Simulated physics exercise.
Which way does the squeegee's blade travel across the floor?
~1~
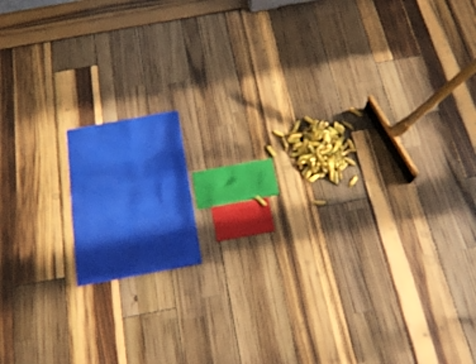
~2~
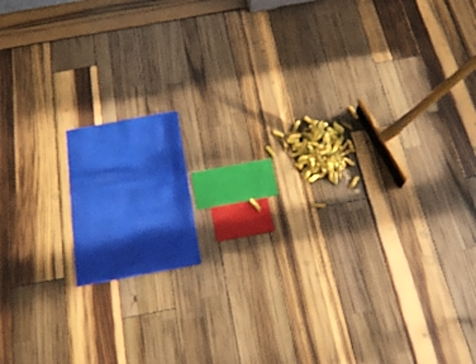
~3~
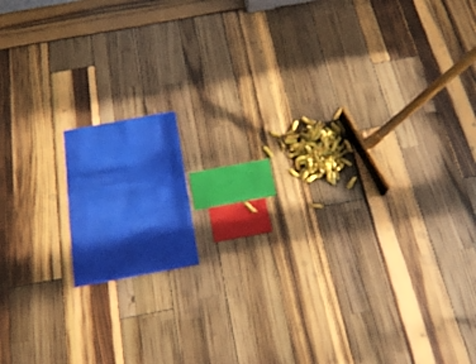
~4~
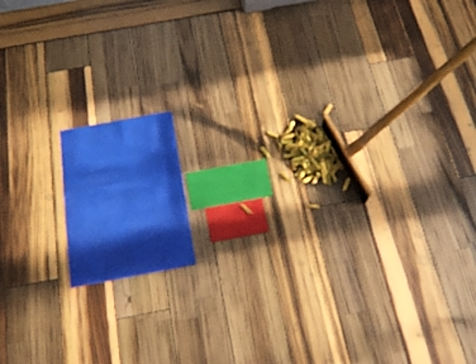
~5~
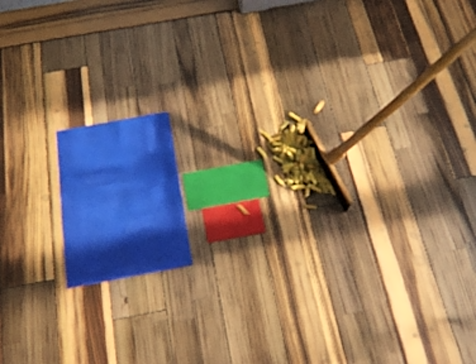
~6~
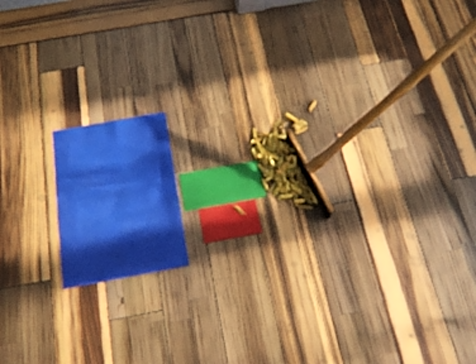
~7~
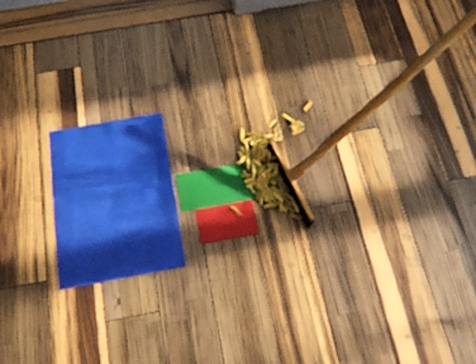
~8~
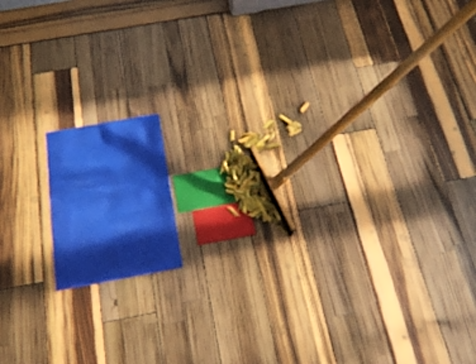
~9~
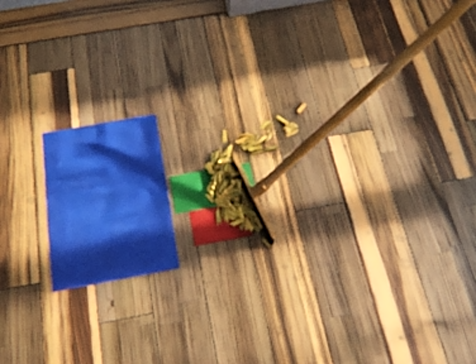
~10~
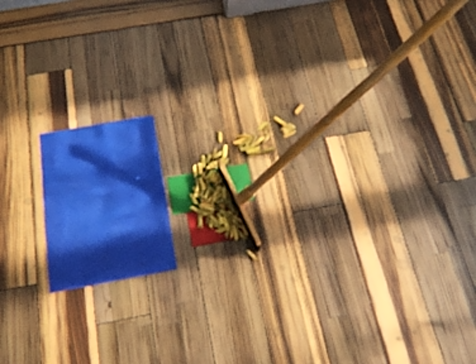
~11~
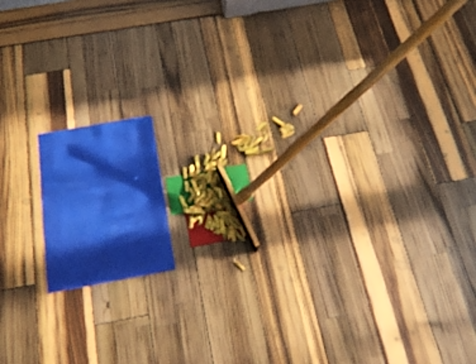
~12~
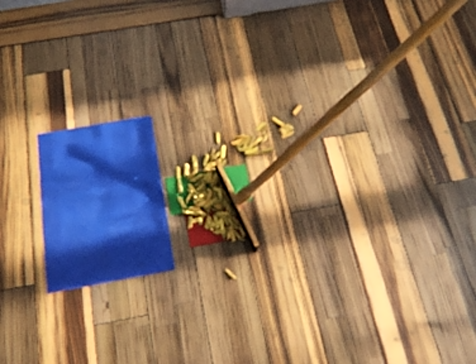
The blade travels to the left, pushing the yellow pasta ahead of it onto the green and red sheets.
